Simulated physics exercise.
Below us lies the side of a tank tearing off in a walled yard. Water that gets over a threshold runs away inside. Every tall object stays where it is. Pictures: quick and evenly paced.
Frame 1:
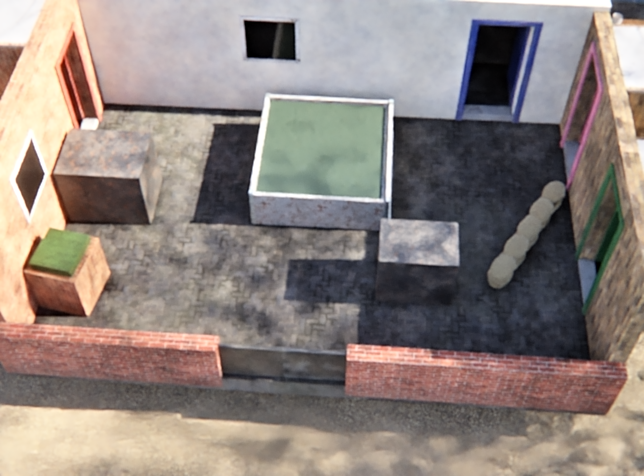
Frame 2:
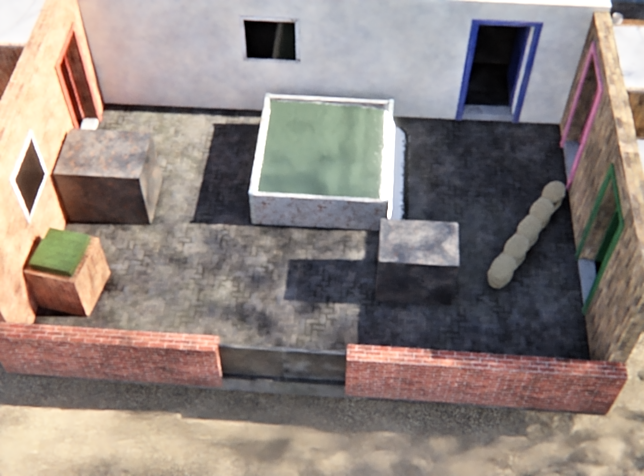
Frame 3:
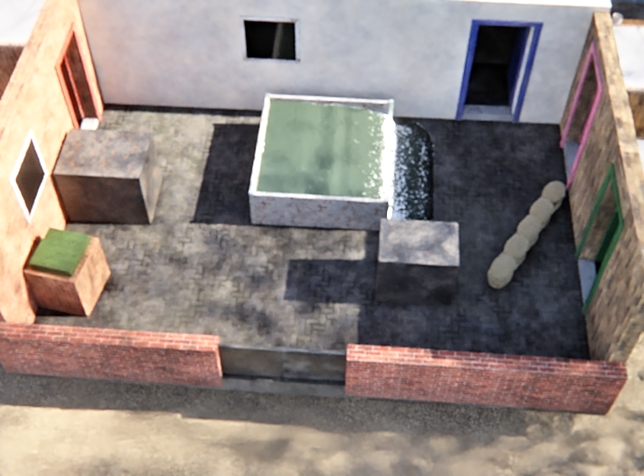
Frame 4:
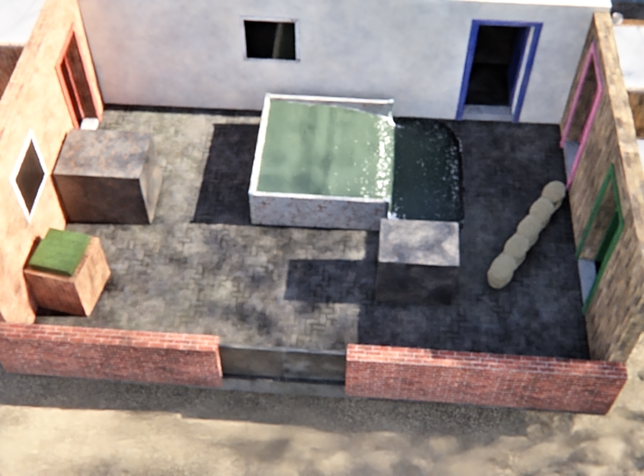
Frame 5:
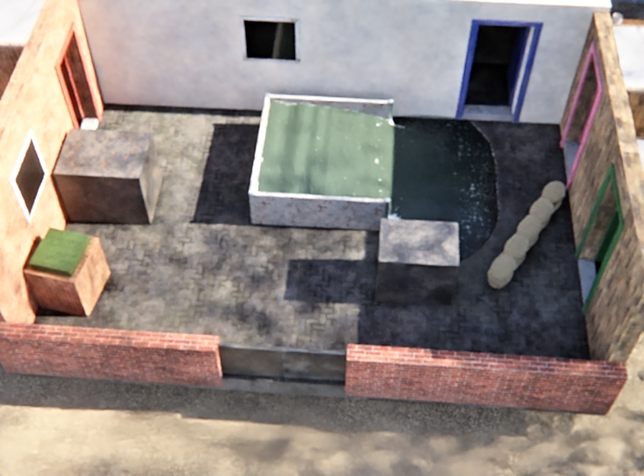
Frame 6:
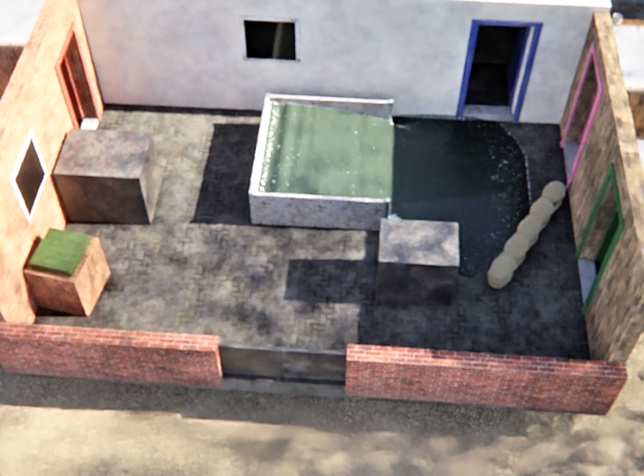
In a walled yard, the right side of a square tank of green water gave way, and the water poured out, spreading quickly across the dark paving to the right, reaching a lumpy, pale roll.
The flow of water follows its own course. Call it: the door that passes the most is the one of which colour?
It is the pink one.
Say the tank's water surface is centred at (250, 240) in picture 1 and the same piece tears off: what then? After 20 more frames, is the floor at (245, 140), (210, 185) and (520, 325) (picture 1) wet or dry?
In the order given: Not reached, not reached and wetted.
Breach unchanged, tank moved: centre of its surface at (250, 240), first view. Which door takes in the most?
That would be the one in green.
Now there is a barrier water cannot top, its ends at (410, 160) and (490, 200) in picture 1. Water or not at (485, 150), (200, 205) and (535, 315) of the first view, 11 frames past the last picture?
Taking the three spots in turn: Swamped, spared, swamped.
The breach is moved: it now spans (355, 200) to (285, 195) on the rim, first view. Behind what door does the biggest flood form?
The door marked green.
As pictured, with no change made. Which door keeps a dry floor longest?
The red door.
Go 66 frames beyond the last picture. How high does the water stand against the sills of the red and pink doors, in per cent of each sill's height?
Approx. 50 % then 20 %.
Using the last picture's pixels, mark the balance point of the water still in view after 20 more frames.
My reading is close to (444, 191).
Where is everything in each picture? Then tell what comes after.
In the first picture, the water tank at (324, 149) is whole and still.
In the second picture, water pours out at (386, 168) and has run to a hidden place.
In the third picture, the front is at a hidden place, out from the gap at (386, 170).
In the fourth picture, water pours out at (386, 171) and has run to a hidden place.
In the fifth picture, the front is at a hidden place, out from the gap at (386, 172).
In the sixth picture, the front is at (525, 220), out from the gap at (386, 172).
A moment on, water covers 25 % of the floor; green door not reached, red door not reached, pink door some in, blue door wet at the sill, nothing in.
Next, water covers 30 % of the floor; green door wet at the sill, nothing in, red door not reached, pink door a lot in, blue door wet at the sill, nothing in.
Then, water covers 40 % of the floor; green door wet at the sill, nothing in, red door not reached, pink door a lot in, blue door some in.
Later, water covers 70 % of the floor; green door wet at the sill, nothing in, red door not reached, pink door a lot in, blue door a lot in.
In the end, water covers 85 % of the floor; green door a trickle in, red door wet at the sill, nothing in, pink door a lot in, blue door a lot in; the pink door has let in the most.
